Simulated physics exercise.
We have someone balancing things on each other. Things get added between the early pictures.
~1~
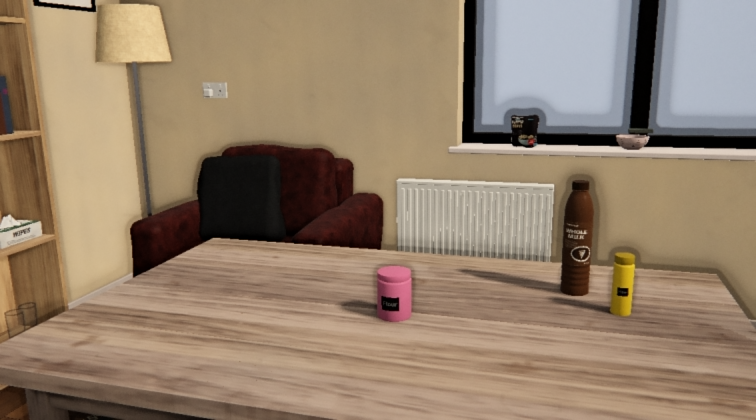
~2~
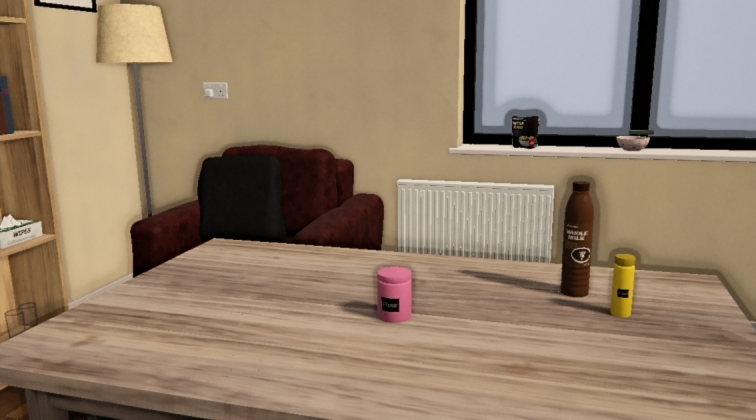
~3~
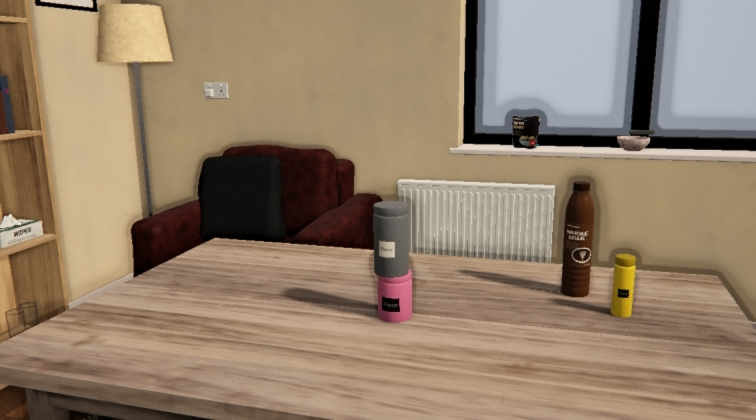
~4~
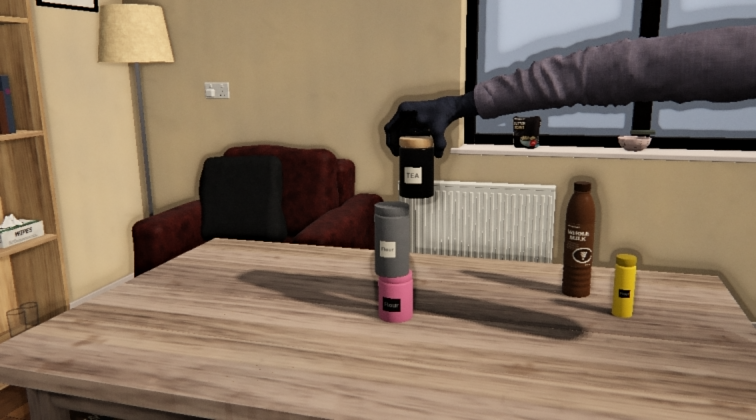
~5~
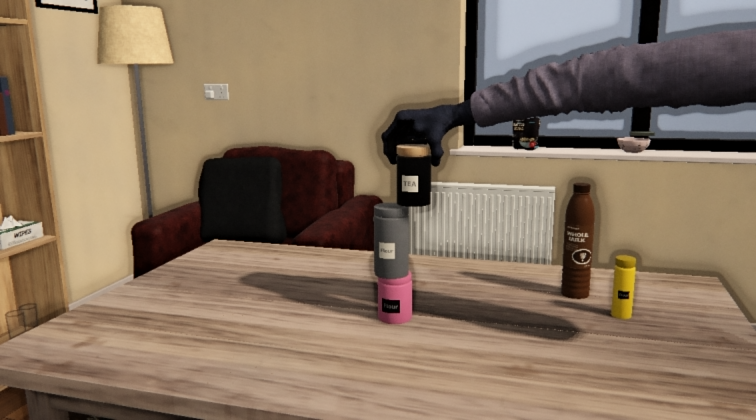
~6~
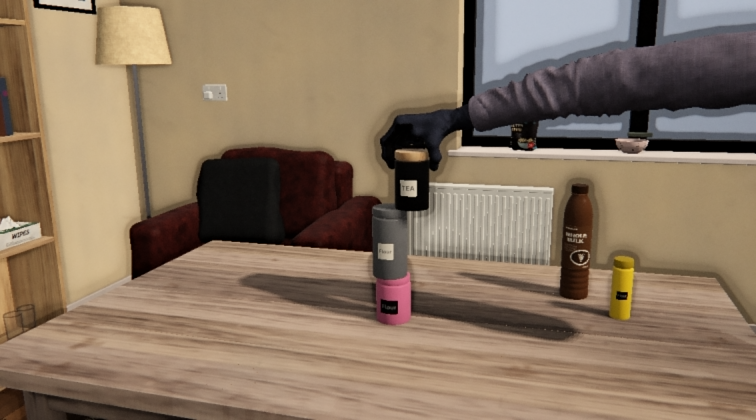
A grey jar appears on a pink one, then a gloved hand lowers a black jar.
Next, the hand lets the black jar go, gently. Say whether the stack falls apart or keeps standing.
Not firm.
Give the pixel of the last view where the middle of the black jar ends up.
Roughly pixel (431, 313) in the last picture.
Then, 0.40 s past the last view, black jar now fallen.
Then, 0.50 s past the last view, things are still on the move.
Then, 0.90 s past the last view, nothing new.
Finally, fallen, black jar; the other 4 still in place. Final places as the last picture's camera would see them, black jar near (431, 313). The pile loses its balance.
